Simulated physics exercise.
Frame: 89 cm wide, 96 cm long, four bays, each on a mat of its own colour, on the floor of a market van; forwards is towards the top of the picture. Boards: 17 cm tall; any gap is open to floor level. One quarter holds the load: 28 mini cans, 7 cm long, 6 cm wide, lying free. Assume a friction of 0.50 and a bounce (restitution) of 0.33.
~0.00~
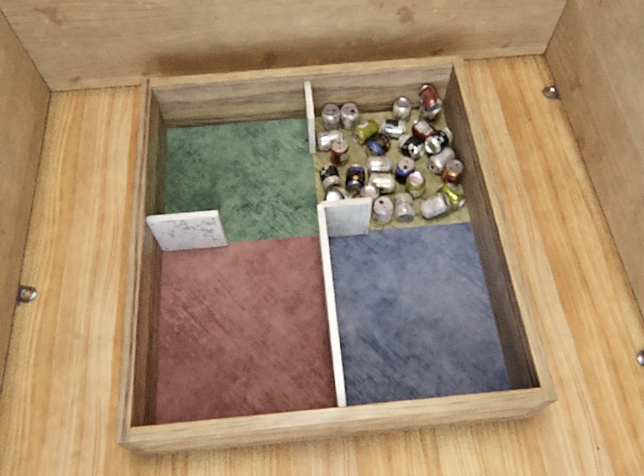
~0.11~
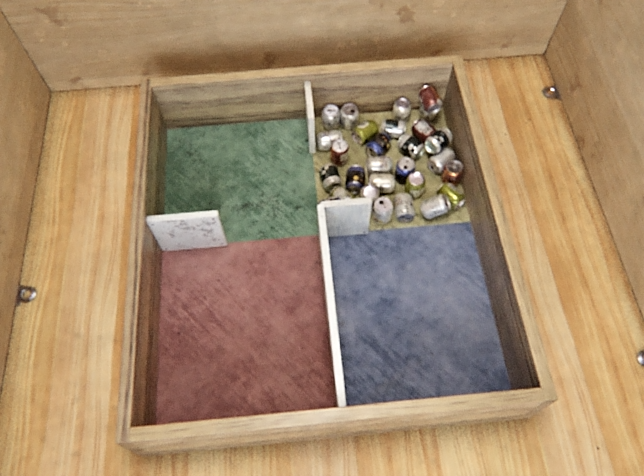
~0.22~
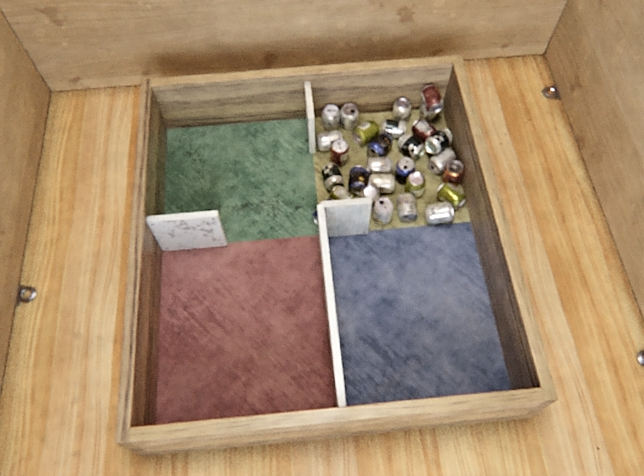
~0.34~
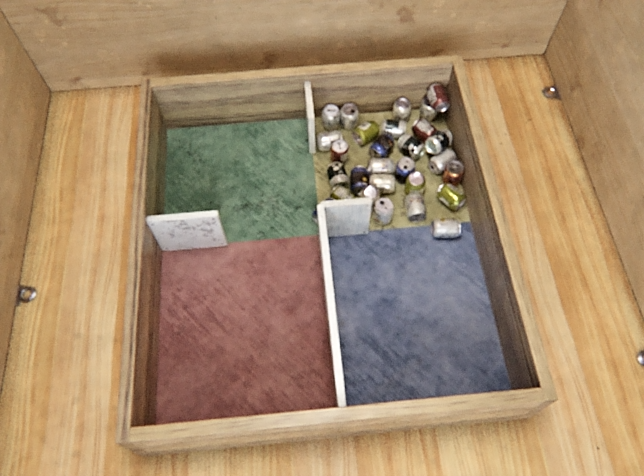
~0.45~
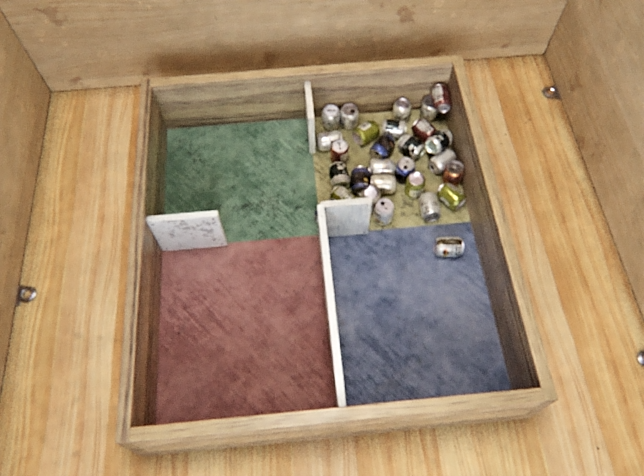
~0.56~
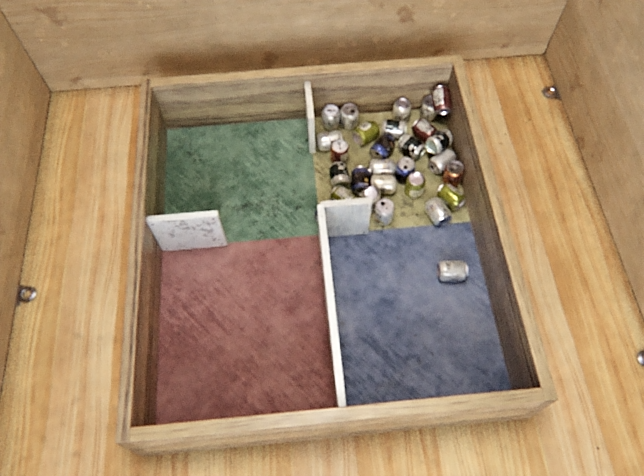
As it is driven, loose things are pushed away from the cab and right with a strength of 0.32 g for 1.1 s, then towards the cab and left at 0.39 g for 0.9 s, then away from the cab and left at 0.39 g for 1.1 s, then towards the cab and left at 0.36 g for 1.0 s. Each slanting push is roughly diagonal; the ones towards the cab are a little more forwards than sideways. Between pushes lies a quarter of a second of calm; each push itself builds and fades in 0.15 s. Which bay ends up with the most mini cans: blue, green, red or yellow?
The yellow bay.
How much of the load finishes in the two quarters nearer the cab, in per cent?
About 90 %.
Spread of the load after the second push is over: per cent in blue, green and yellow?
Reading then: Blue 0 %, green 10 %, yellow 90 %.
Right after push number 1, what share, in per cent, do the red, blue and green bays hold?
You'd see red holding 0, blue holding 0 and green holding 0 per cent.
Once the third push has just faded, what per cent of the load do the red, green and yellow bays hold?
The load sits as red 0 per cent, green 10 per cent and yellow 80 per cent.
After push 1 (1.34 s), 1 in the blue bay and 27 in the yellow bay.
After push 2 (2.49 s), 3 in the green bay and 25 in the yellow bay.
After push 3 (3.84 s), 3 in the blue bay, 4 in the green bay and 21 in the yellow bay.
After push 4 (5.09 s), 3 in the blue bay, 5 in the green bay and 20 in the yellow bay.
Outcome (at 5.68 s), 3 in the blue bay, 5 in the green bay and 20 in the yellow bay.
